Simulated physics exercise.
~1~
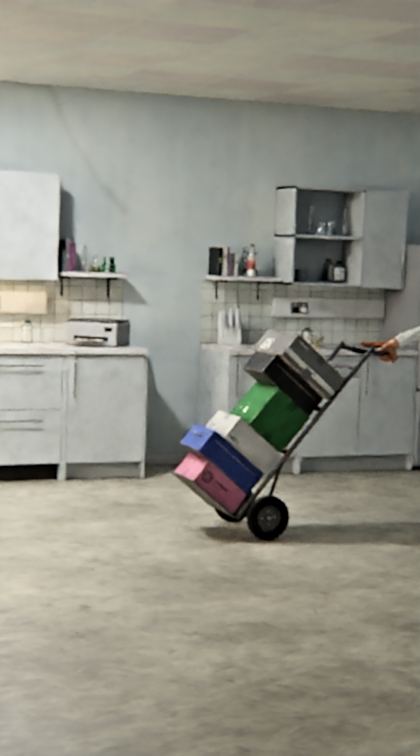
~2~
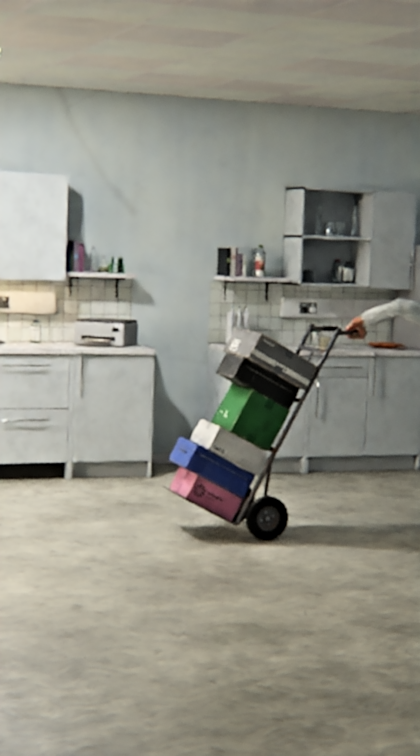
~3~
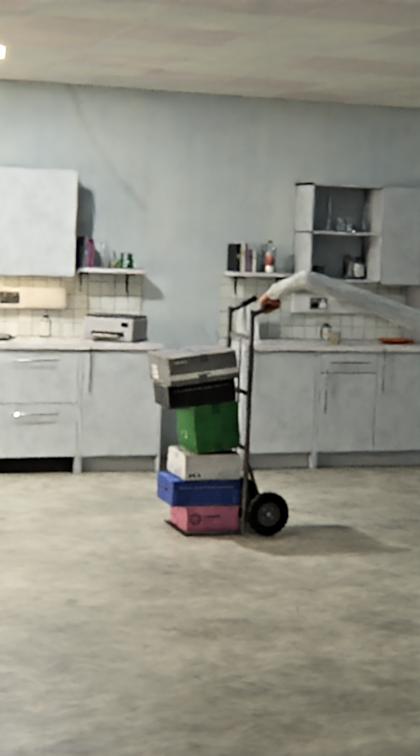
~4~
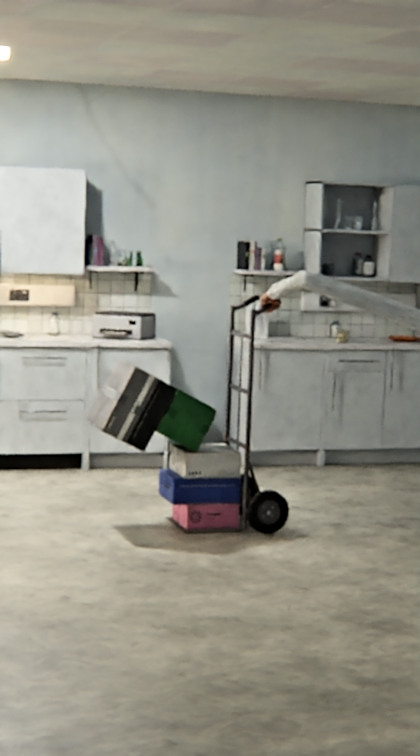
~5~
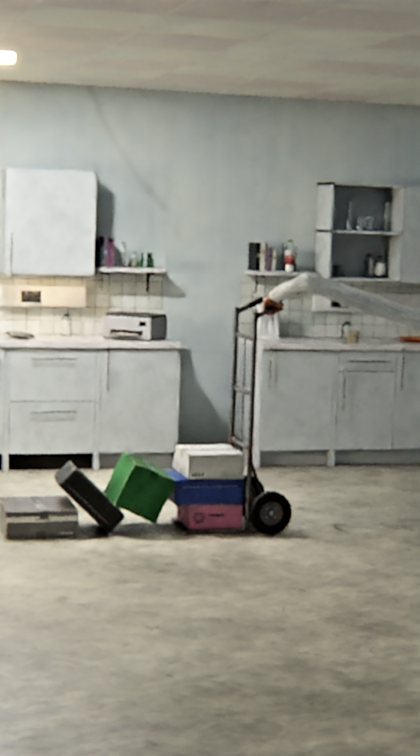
A hand tips a loaded hand truck upright, and the top three boxes topple off left.
